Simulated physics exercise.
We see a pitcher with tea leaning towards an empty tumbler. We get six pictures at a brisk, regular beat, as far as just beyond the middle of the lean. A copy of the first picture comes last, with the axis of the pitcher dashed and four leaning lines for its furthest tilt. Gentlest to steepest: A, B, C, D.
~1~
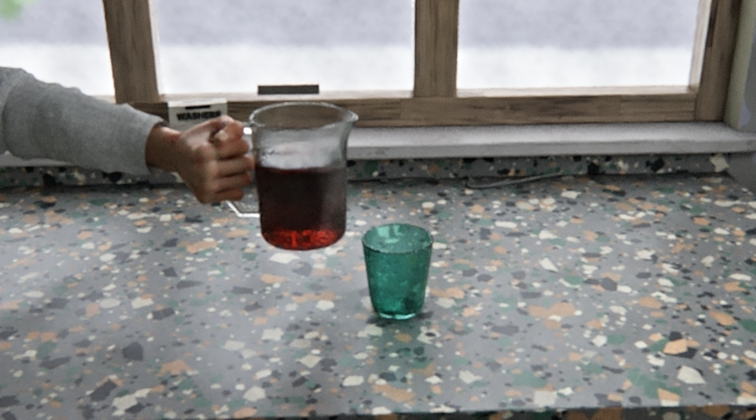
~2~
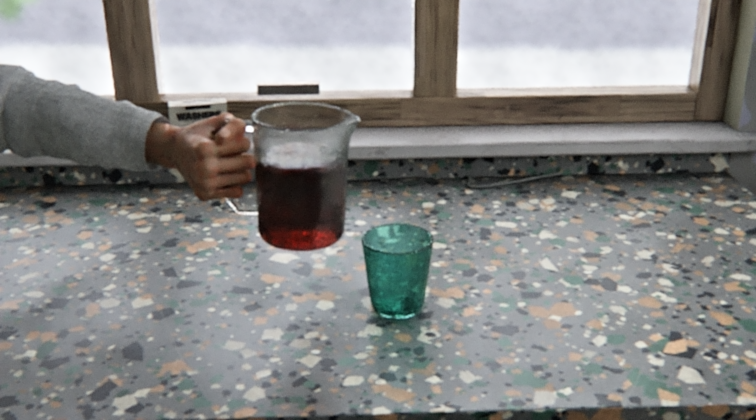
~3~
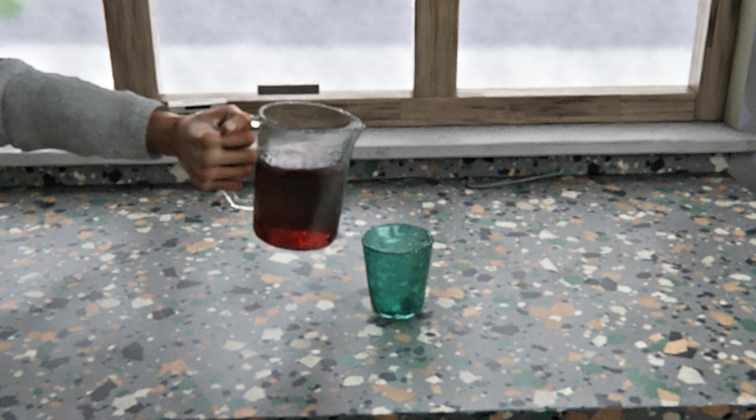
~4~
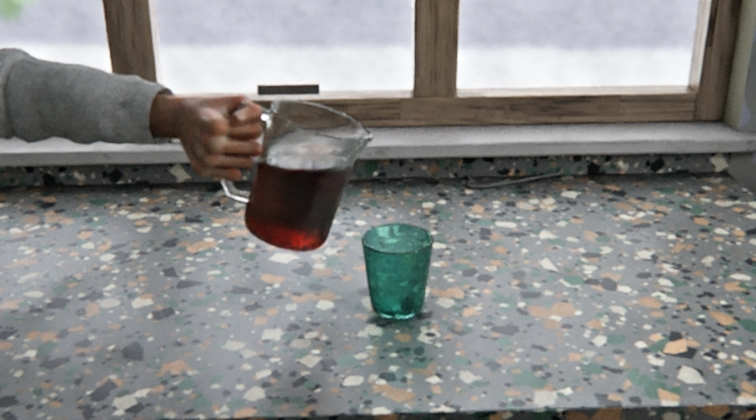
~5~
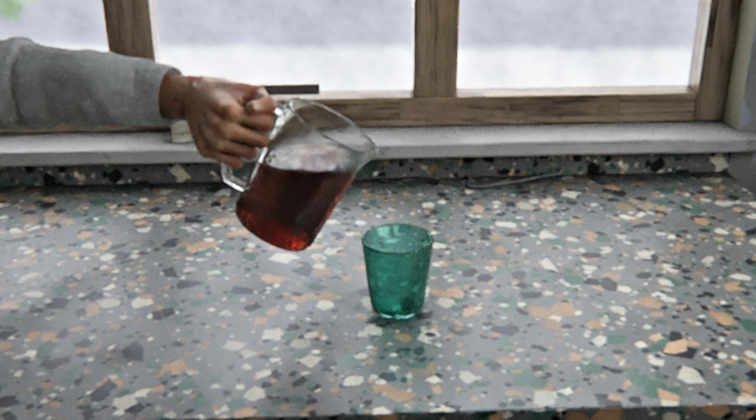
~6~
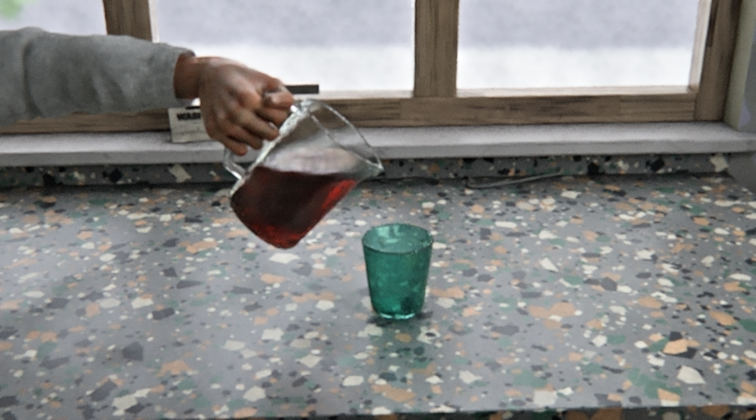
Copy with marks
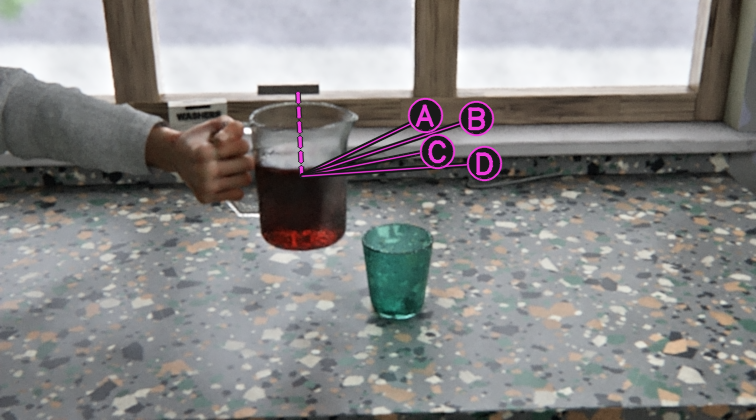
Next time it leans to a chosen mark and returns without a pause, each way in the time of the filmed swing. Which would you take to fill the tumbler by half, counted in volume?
The answer is tilt A.
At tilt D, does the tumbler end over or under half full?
Over half.
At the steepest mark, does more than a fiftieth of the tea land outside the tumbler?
Yes, it does.
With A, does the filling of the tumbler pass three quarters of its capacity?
No.
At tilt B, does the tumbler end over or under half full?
Over.
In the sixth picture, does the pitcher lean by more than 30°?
Yes, it does.
In magenta, A at (410, 124); B at (460, 123); C at (419, 152); D at (467, 164).
If A is chosen, the tumbler ends with about 55 % of what it can hold; 3 % of the tea is spilt.
If B is chosen, the tumbler ends with about 70 % of what it can hold; 12 % of the tea is spilt.
If C is chosen, the tumbler ends with about 71 % of what it can hold; 27 % of the tea is spilt.
If D is chosen, the tumbler ends with about 84 % of what it can hold; 36 % of the tea is spilt.
